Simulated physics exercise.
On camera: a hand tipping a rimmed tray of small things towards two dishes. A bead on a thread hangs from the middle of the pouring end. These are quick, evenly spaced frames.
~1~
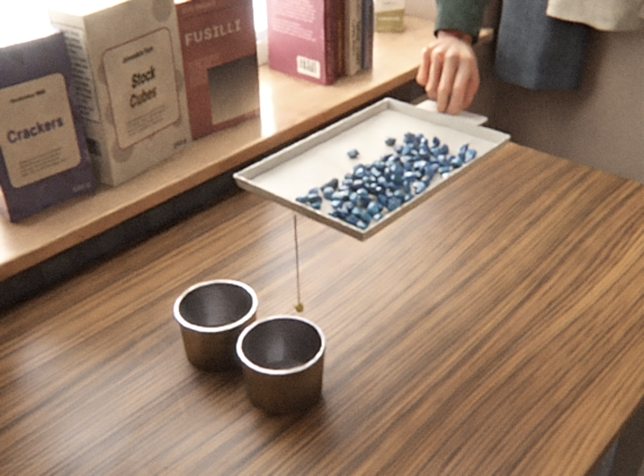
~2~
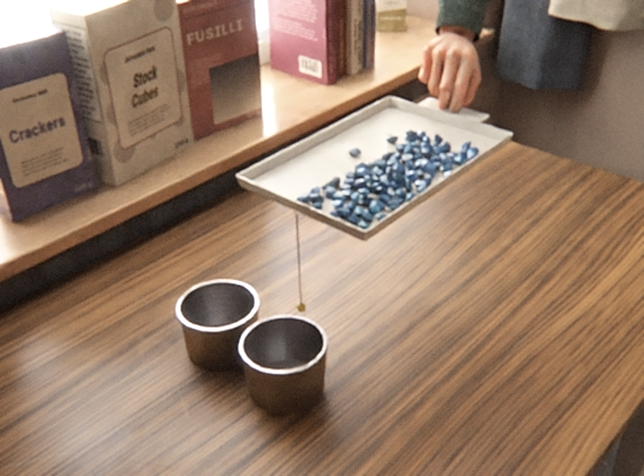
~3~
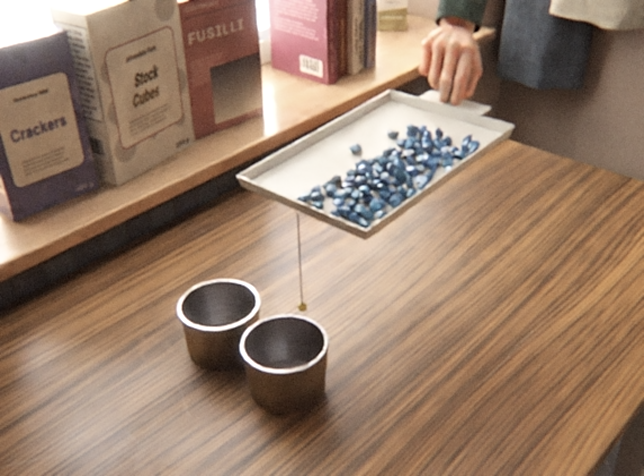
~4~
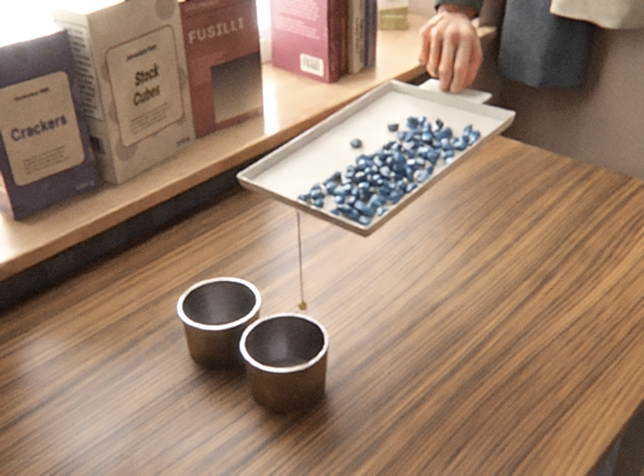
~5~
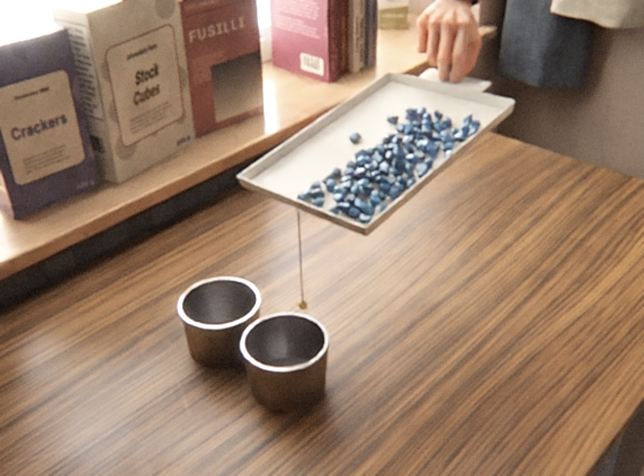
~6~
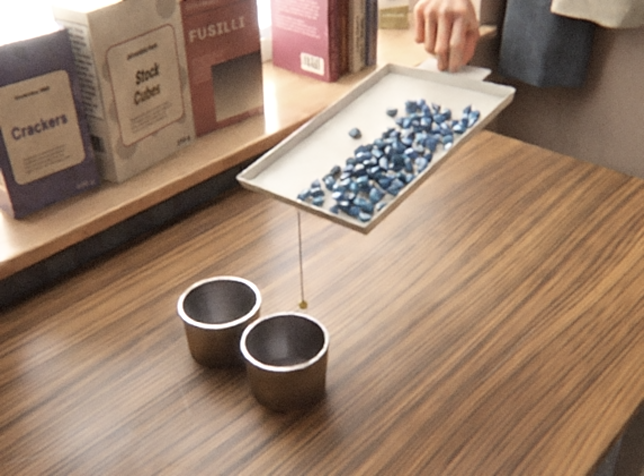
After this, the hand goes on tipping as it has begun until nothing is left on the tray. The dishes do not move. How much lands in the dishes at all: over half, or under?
The two hold the larger part of the load.
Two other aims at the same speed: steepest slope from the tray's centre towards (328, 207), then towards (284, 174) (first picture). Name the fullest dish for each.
One: Right. Two: The dish on the left.
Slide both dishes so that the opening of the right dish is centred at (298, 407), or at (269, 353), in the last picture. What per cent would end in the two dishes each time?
About 10 and 50 per cent.
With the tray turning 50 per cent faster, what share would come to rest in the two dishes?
Some 70 per cent.
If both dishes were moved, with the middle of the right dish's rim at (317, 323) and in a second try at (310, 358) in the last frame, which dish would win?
The first try: The left dish. The second: The left one.
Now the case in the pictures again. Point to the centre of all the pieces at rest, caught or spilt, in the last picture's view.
Roughly at (239, 350).
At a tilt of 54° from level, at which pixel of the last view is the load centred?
Near (307, 175).
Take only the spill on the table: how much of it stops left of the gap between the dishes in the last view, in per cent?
Some 70 per cent.
Soon after the last picture, tray tipped steeply; nearly all on the tray; a stray few in the air.
A little later, tray tipped right over; about a quarter on the tray; about a quarter in the right dish; about a quarter in the left dish; a small part outside both; about a quarter in the air.
Later still, tray tipped past a quarter turn; about a third in the right dish; about half in the left dish; about a quarter outside both.
At rest, tray tipped past a quarter turn; about a third in the right dish; about half in the left dish; about a quarter outside both.
